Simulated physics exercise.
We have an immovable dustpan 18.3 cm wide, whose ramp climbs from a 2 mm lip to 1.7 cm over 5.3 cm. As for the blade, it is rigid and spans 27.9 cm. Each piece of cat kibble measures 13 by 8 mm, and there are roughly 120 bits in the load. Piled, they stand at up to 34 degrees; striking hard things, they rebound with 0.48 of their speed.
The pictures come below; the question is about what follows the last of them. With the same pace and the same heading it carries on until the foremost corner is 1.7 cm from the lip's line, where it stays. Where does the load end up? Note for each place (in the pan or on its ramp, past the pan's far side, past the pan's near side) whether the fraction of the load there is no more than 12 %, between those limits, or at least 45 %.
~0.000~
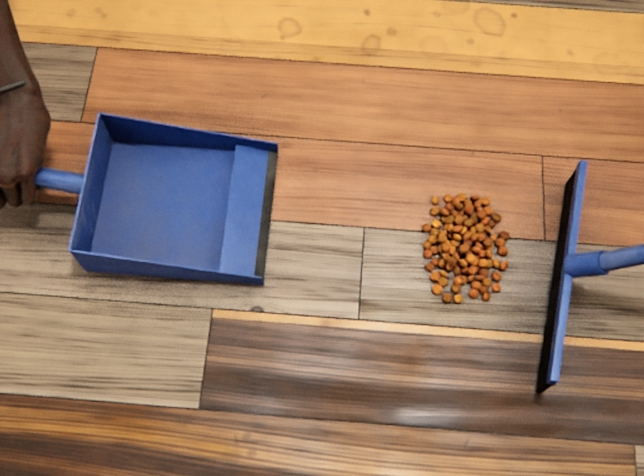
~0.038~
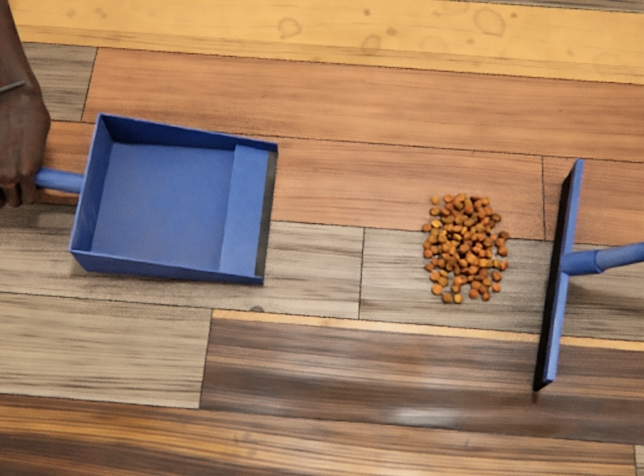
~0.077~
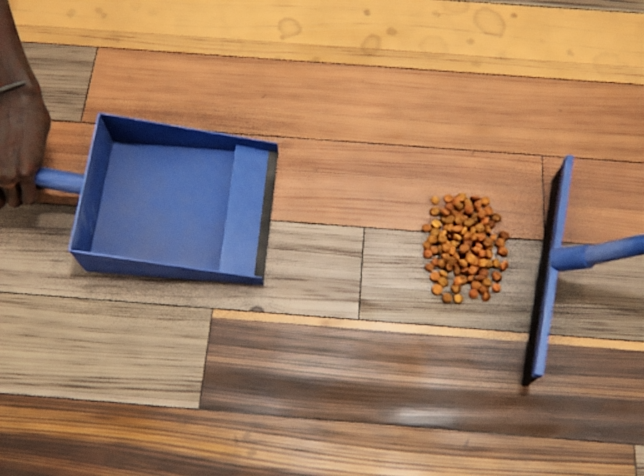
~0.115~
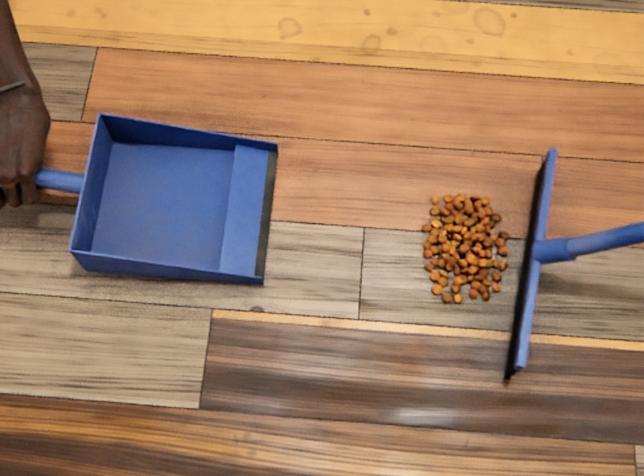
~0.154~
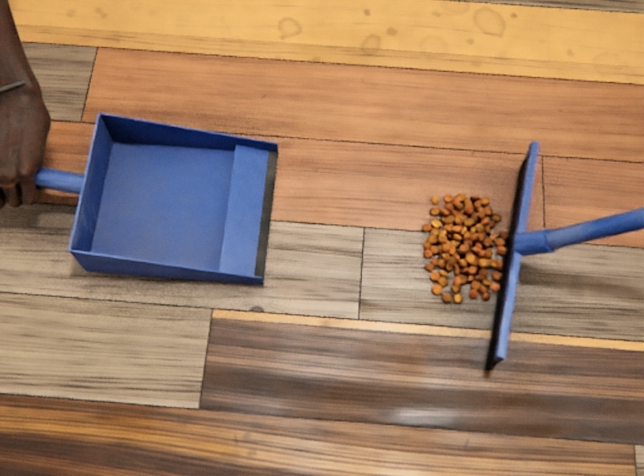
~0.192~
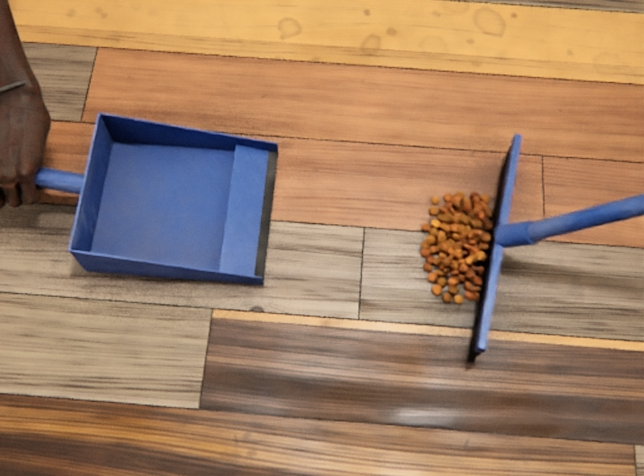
In the pan or on its ramp: Between the limits; past the pan's far side: Between the limits; past the pan's near side: No more than 12 %.
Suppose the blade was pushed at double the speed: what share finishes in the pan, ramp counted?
I'd put it at roughly 35 per cent.
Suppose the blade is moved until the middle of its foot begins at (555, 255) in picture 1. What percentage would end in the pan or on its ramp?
Close to 20 in a hundred.
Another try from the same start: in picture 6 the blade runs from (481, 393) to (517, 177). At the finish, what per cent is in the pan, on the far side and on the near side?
The pan gets 0, the far side 0 and the near side 25.
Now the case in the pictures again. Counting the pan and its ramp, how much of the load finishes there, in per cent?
Estimate: Near 20 %.
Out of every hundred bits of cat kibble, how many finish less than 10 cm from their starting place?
Roughly 0 per cent.
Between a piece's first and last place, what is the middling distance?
Median: Approx. 26 cm.
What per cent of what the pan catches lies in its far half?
70 per cent.
After 0.41 s, middle of the blade 16 cm from the lip; 0 % over the lip, far side 5 %, near side 0 %.
Then, at 0.55 s, middle of the blade 8 cm from the lip; 0 % over the lip, far side 20 %, near side 0 %.
After 0.82 s, middle of the blade 4 cm from the lip; 20 % over the lip, far side 30 %, near side 0 %.
In the end, at 1.3 s, pan 20 %, far side 30 %, near side 0 %, in front of the lip or behind the blade 55 %.
